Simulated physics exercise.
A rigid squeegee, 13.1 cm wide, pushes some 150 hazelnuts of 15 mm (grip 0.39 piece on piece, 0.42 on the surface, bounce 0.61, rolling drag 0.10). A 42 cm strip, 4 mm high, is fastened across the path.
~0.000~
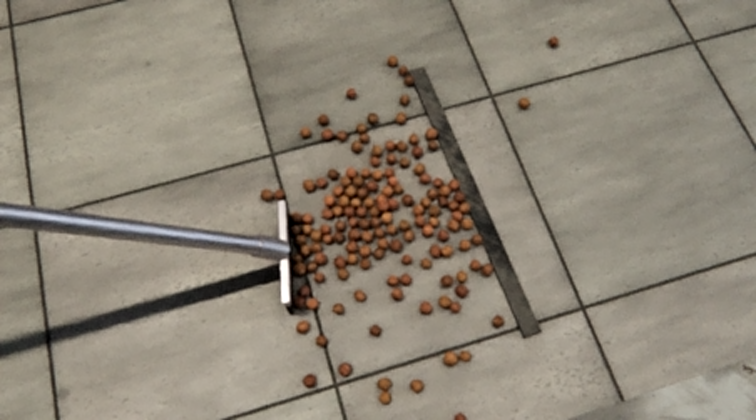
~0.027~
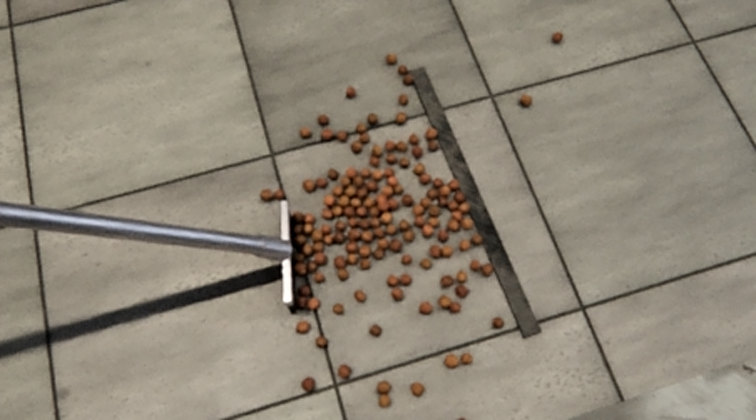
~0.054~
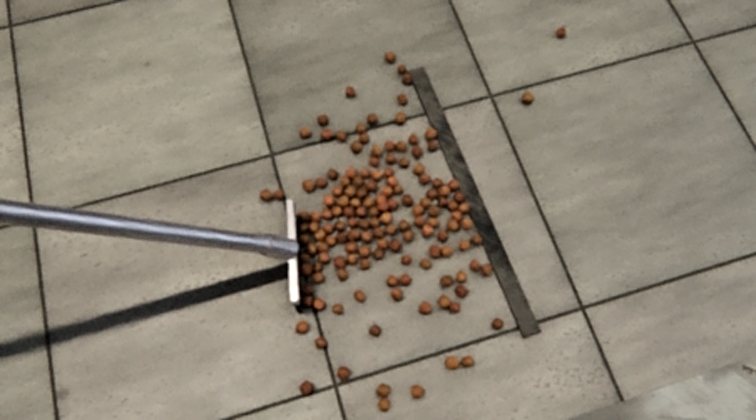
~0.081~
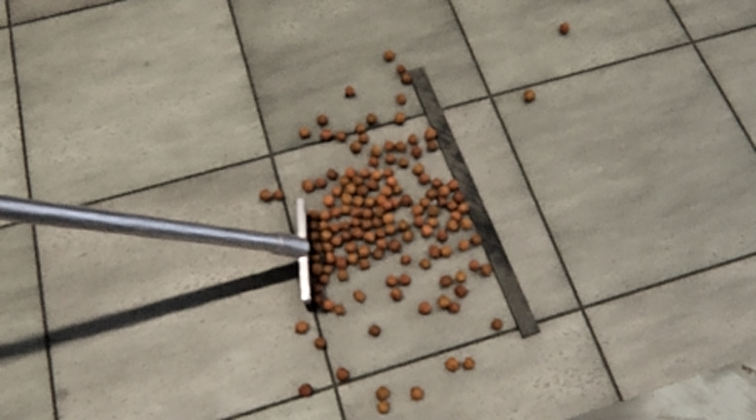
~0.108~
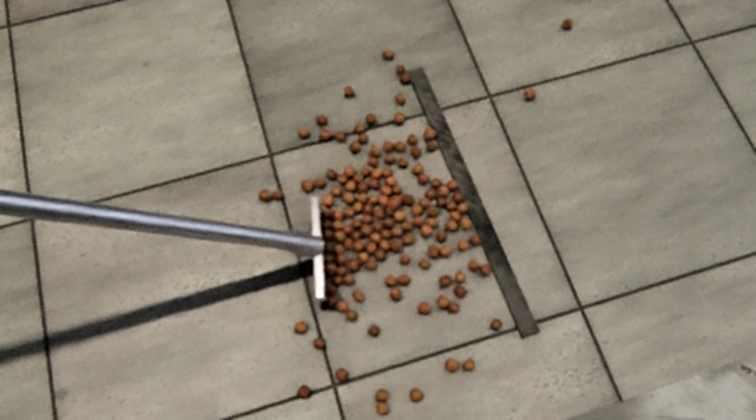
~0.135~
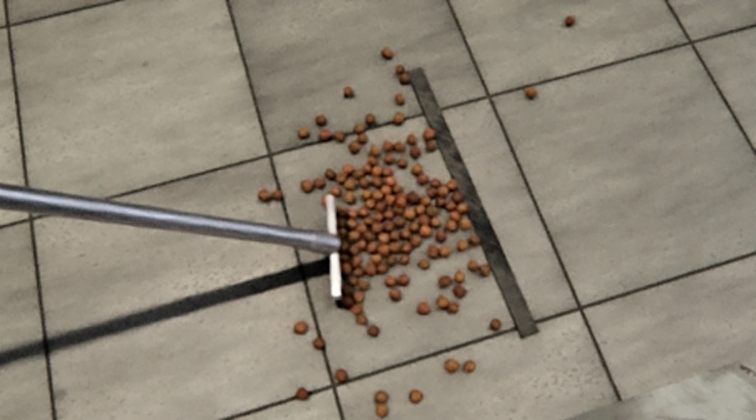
A squeegee on a long metal handle slides a short way to the right across grey floor tiles, pushing into scattered hazelnuts and bunching the nearest ones together, while a dark strip lies on the far side of them.
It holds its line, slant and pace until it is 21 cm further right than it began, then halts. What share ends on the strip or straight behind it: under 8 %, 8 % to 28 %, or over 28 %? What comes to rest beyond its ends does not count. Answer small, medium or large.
On or straight behind the strip: Medium.
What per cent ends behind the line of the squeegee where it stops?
Roughly 45 per cent.
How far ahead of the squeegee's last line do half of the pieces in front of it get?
Some 8 cm.
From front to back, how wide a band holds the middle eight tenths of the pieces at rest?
About 36 cm.
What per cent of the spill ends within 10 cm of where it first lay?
Some 45 per cent.
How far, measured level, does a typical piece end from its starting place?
Some 12 cm.
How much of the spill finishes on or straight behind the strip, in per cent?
About 25 per cent.
Then, at 0.29 s, squeegee 18 cm from its start, spill 34 cm wide; on or straight behind the strip 10 %, elsewhere 90 %.
After 0.45 s, squeegee 21 cm from its start, spill 37 cm wide; on or straight behind the strip 25 %, elsewhere 75 %.
After 0.58 s, squeegee 21 cm from its start, spill 39 cm wide; on or straight behind the strip 25 %, elsewhere 75 %.
At rest (1.4 s), on or straight behind the strip 25 %, elsewhere 75 %.
